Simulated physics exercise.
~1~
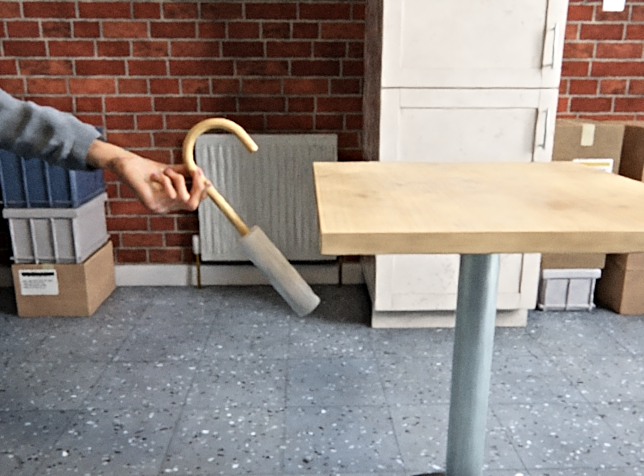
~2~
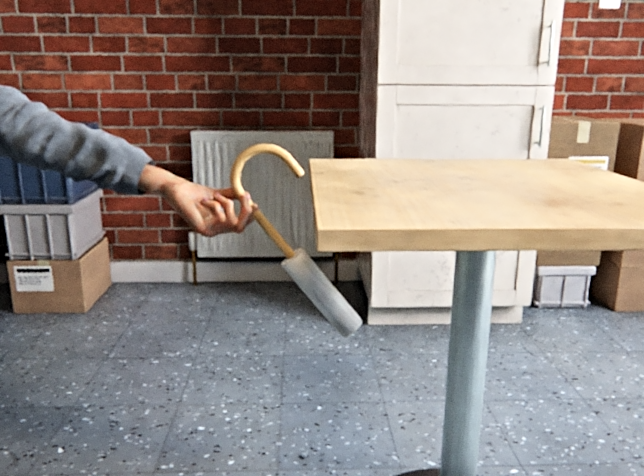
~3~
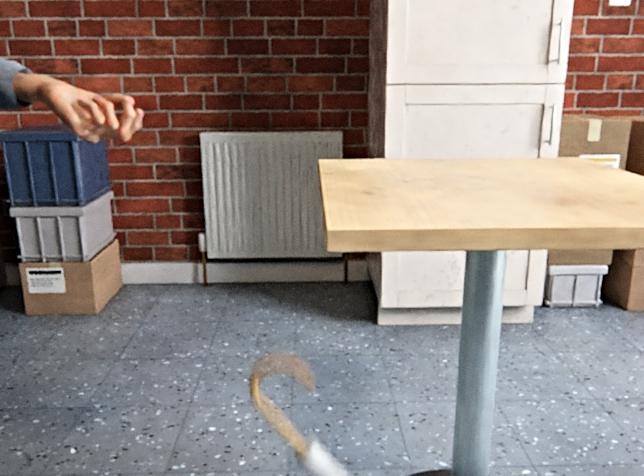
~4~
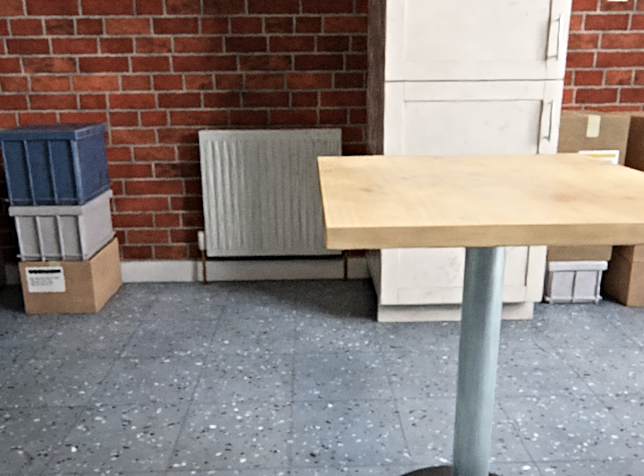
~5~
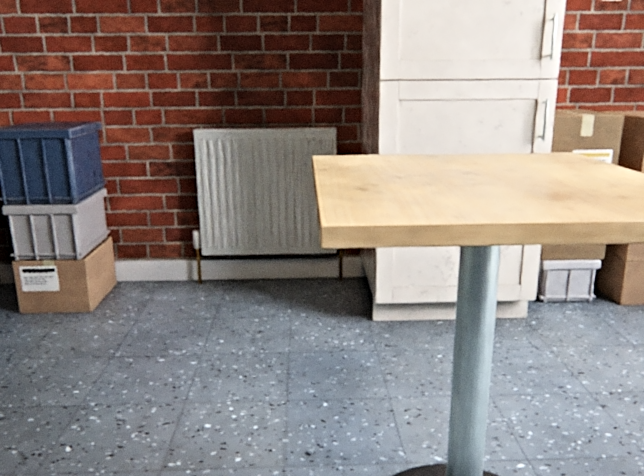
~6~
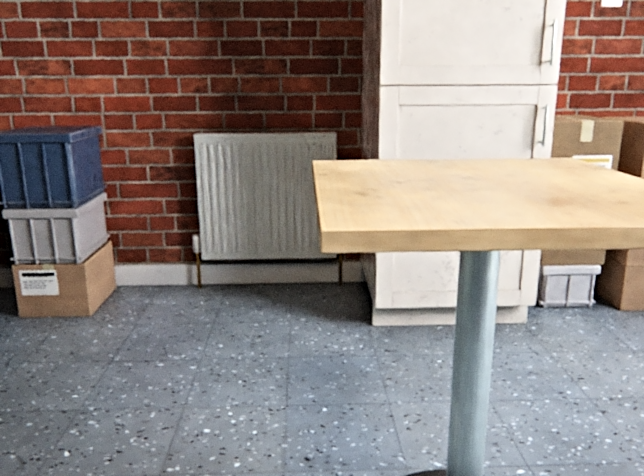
A white umbrella with a curved wooden handle was carried right by a hand toward the edge of a light wooden table, but once released it dropped past the edge toward the floor and out of view, leaving the table standing undisturbed.
